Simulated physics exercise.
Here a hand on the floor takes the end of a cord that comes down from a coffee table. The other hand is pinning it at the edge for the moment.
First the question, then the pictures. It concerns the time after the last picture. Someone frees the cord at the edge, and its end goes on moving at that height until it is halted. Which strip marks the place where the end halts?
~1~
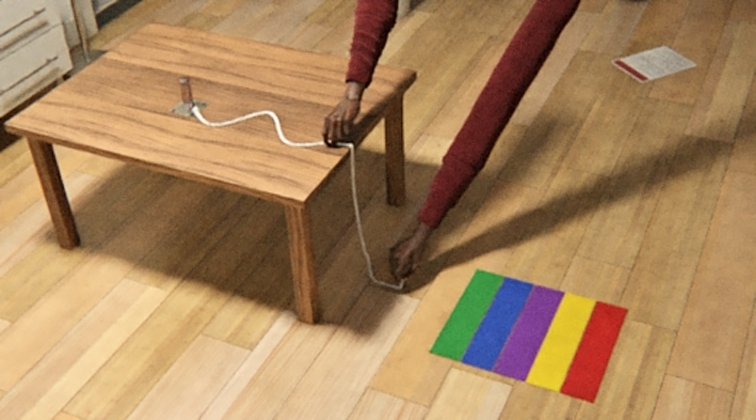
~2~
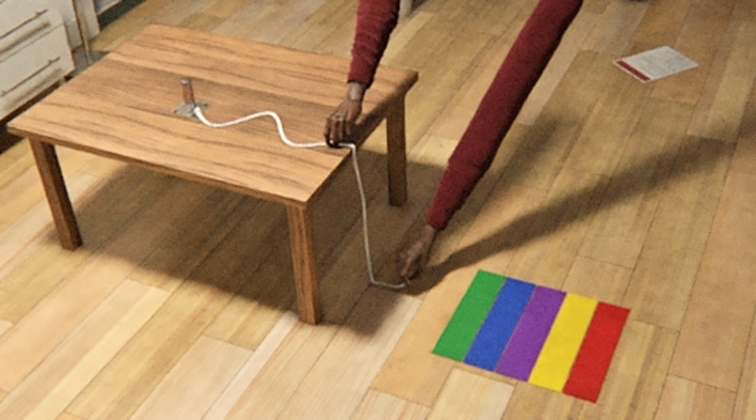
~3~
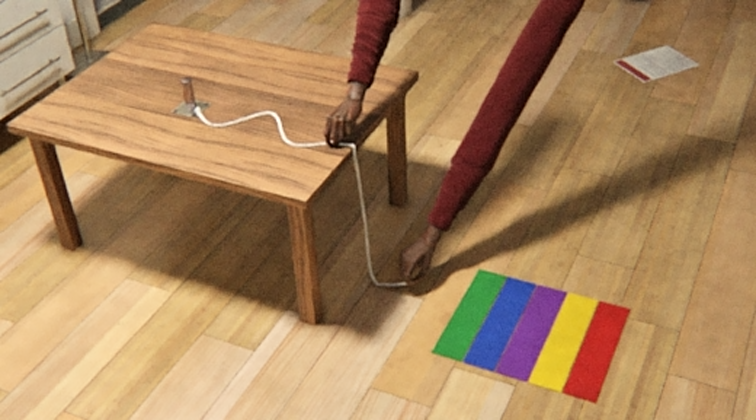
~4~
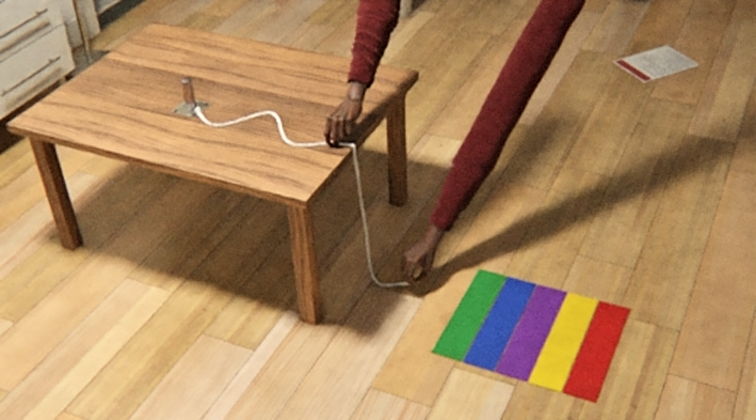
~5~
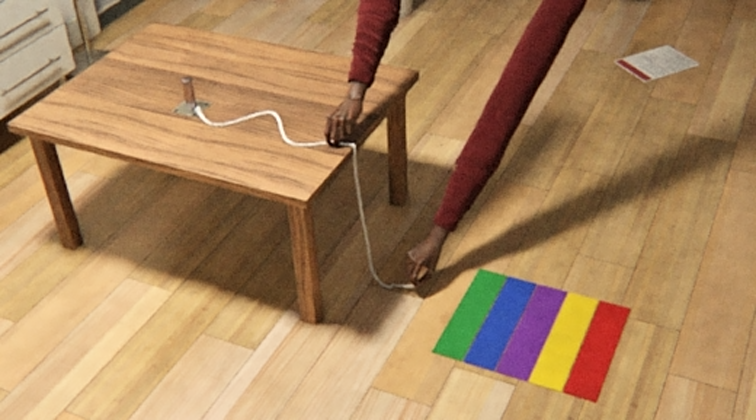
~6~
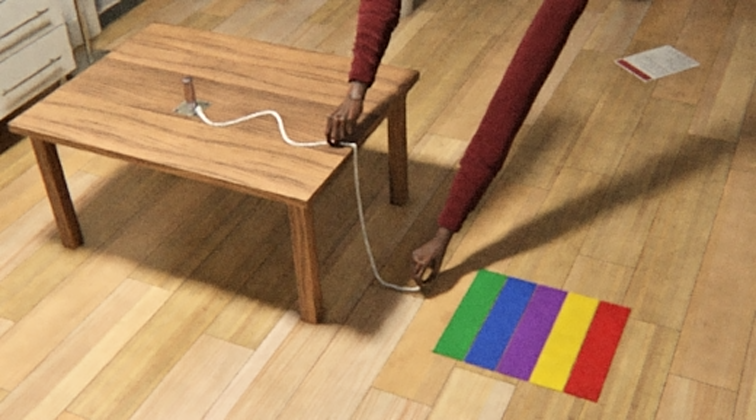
The yellow strip does.
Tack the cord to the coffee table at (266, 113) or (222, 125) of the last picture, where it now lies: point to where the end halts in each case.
First try close to (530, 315), second close to (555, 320).
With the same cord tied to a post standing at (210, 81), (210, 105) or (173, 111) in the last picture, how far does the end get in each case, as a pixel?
About (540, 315), then (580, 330), then (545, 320).
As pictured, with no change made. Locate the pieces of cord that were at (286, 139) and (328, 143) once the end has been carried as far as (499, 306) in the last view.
One lands at (333, 138), the other at (362, 166).
Soon after, end near (499, 306); over blue.
After that, end near (539, 317); over purple.
At the stop, end near (563, 324); over yellow. It halts on the yellow strip.
